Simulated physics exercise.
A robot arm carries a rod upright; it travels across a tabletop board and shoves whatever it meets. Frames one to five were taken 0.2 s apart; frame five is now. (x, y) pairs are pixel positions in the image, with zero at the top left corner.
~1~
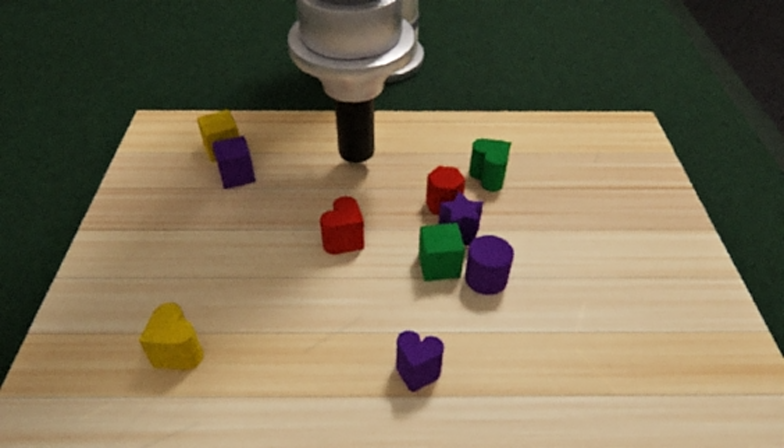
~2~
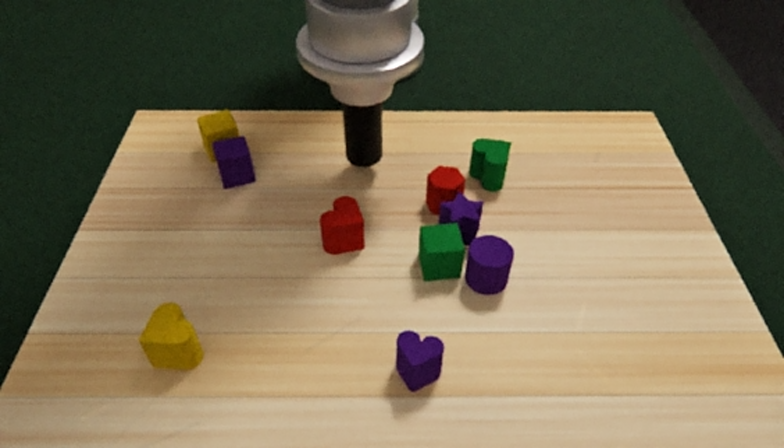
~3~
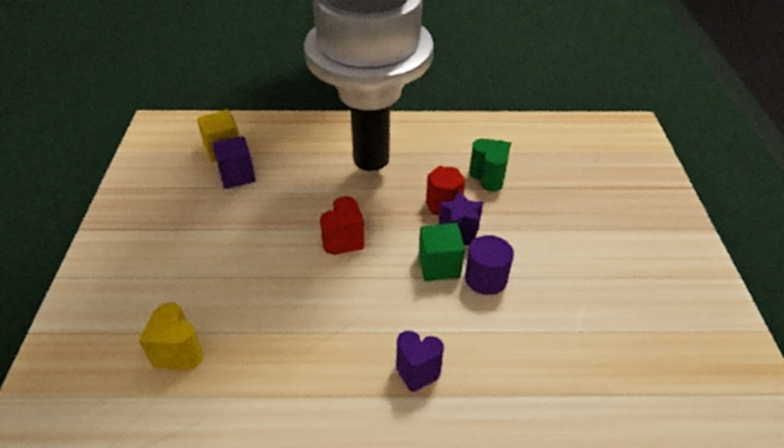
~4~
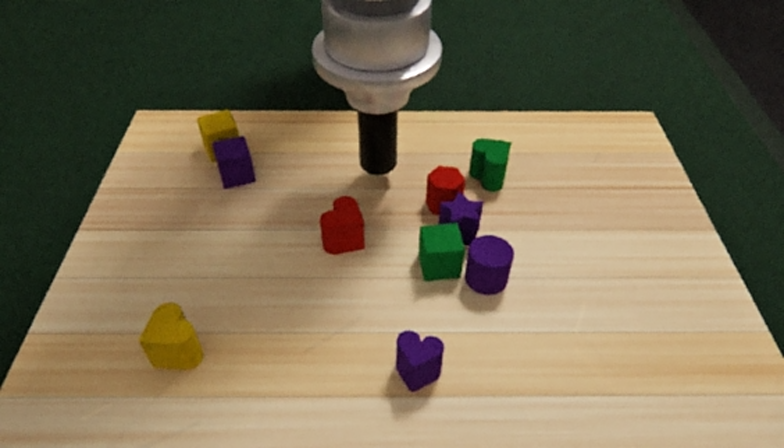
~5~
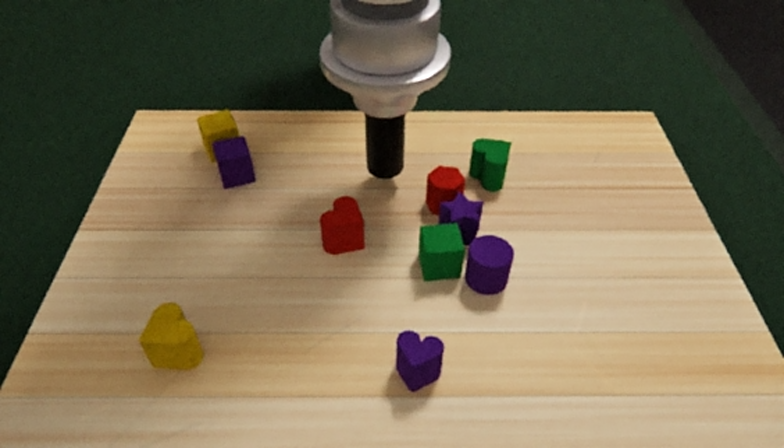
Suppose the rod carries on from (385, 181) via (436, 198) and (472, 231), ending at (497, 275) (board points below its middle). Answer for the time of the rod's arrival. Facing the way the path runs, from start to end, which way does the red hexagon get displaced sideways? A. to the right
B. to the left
B
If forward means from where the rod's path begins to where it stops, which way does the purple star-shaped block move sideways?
Sideways, to the right.
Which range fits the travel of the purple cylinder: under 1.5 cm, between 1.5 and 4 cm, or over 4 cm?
It goes a long way, over 4 cm.
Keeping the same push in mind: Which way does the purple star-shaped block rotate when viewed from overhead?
It is turned clockwise.
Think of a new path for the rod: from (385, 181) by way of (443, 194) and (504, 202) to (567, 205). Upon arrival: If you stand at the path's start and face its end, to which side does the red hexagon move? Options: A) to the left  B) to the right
B: To the right.
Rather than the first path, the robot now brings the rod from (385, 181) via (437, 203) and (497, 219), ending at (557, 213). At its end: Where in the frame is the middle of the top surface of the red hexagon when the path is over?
The middle of the upper face of the red hexagon will lie at about (592, 209) in the picture.
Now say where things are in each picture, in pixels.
The first picture shows rod tip at (357, 153); block tops, green square block at (442, 237); red hexagon at (447, 176); purple star-shaped block at (463, 207); purple cylinder at (492, 250).
The second picture shows rod at (364, 157); blocks unchanged.
The third picture shows rod at (371, 161); blocks unchanged.
The fourth picture shows rod at (378, 165); blocks unchanged.
The fifth picture shows rod at (385, 168); green square block at (442, 237); red hexagon at (447, 176); purple star-shaped block at (463, 207); purple cylinder at (492, 250).
The first path, step by step. One third of the way, rod at (437, 185); red hexagon at (470, 184); purple star-shaped block at (469, 211), turned 30° clockwise.
Two thirds of the way, rod at (474, 218); red hexagon at (516, 204), turned 45° anticlockwise; purple star-shaped block at (491, 228), turned 95° clockwise; purple cylinder at (496, 262).
At the end, rod at (500, 263); green square block in place; red hexagon at (520, 207), turned 60° anticlockwise; purple star-shaped block at (527, 275), turned 85° clockwise; purple cylinder at (518, 310).
